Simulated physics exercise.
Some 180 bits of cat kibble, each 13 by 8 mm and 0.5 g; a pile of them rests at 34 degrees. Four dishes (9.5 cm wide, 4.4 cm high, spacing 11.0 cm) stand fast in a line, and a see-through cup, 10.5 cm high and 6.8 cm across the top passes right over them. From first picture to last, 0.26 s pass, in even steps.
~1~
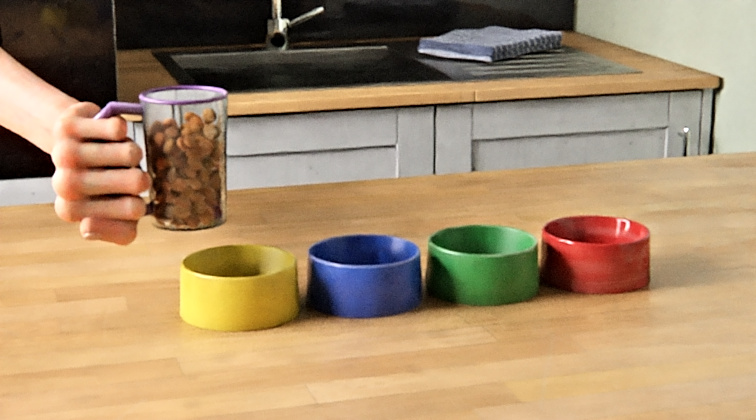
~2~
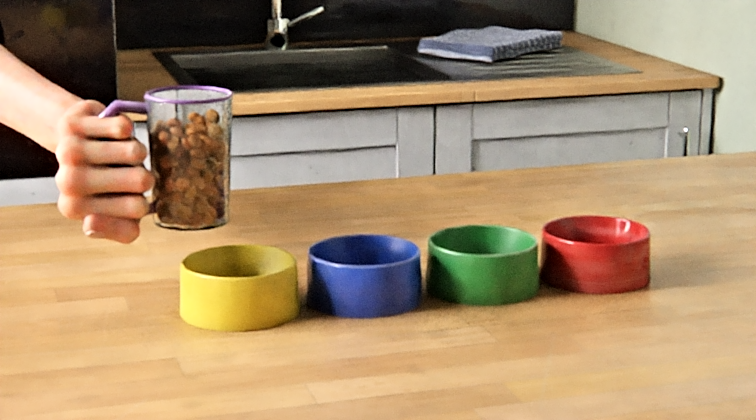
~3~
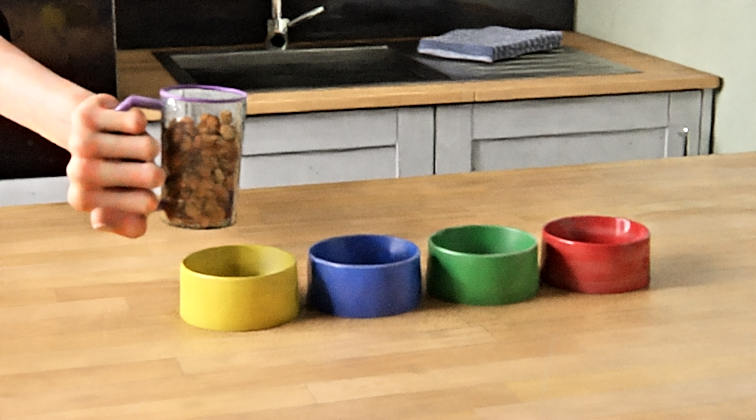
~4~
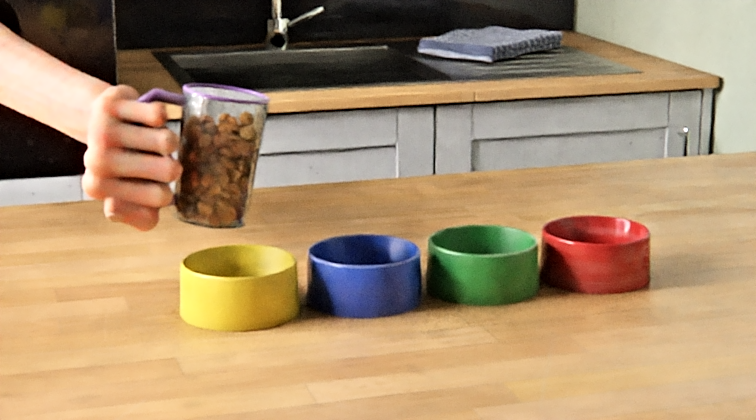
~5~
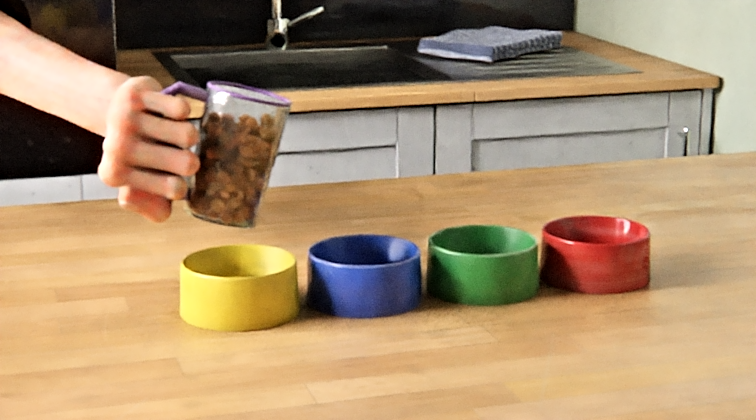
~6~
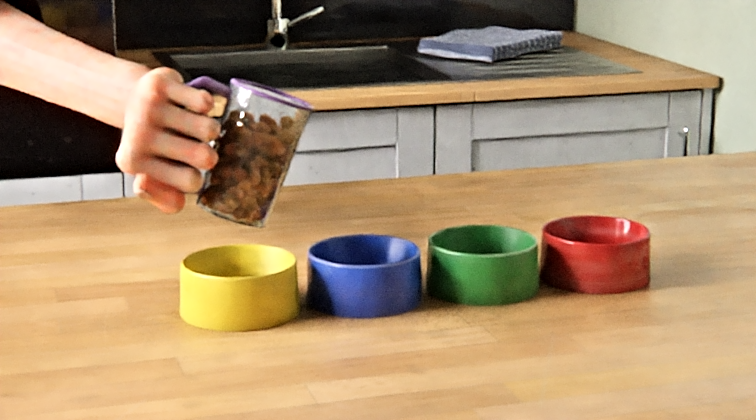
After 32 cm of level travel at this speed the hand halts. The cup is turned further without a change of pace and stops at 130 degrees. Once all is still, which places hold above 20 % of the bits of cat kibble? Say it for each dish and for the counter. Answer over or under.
Red: Over, blue: Under, green: Under, yellow: Under, counter: Under.
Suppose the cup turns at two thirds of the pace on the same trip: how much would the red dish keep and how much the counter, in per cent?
Red 100; counter 0.
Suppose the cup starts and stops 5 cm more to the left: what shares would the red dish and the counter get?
Red 60, counter 40.
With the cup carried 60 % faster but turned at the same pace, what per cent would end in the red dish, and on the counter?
Then: Red 100; counter 0.
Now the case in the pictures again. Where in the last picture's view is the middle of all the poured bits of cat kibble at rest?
Around (601, 250).
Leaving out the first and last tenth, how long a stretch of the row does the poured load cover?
Some 6 cm.
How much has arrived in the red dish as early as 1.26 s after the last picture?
Near 100 per cent so far.
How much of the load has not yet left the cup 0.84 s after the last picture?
Some 95 per cent of the load.
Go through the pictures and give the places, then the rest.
The first frame shows cup at (187, 159), tilt 0 degrees, lip at (226, 93), moved 0.0 cm; middle of the pieces at (190, 172); yellow dish at (239, 261); blue dish at (364, 251); green dish at (483, 240); red dish at (596, 230).
The second frame shows cup at (190, 158), tilt 1 degrees, lip at (231, 93), moved 0.3 cm; middle of the pieces at (194, 172).
The third frame shows cup at (202, 158), tilt 5 degrees, lip at (246, 95), moved 1.2 cm; middle of the pieces at (204, 171).
The fourth frame shows cup at (218, 156), tilt 10 degrees, lip at (267, 98), moved 2.6 cm; middle of the pieces at (219, 170).
The fifth frame shows cup at (235, 155), tilt 15 degrees, lip at (289, 102), moved 4.0 cm; middle of the pieces at (235, 169).
The sixth frame shows cup at (252, 154), tilt 21 degrees, lip at (310, 107), moved 5.4 cm; middle of the pieces at (250, 168); yellow dish at (239, 261); blue dish at (364, 251); green dish at (483, 240); red dish at (596, 230).
Then, 0.50 s after the last picture, tilt 73 degrees; cup holds 100 %.
Then, 0.84 s after the last picture, tilt 108 degrees; cup holds 95 %, red 5 %.
Then, 1.26 s after the last picture, tilt 130 degrees; cup holds 0 %, red 100 %.
In the end, red 100 %, blue 0 %, green 0 %, yellow 0 %, counter 0 %.
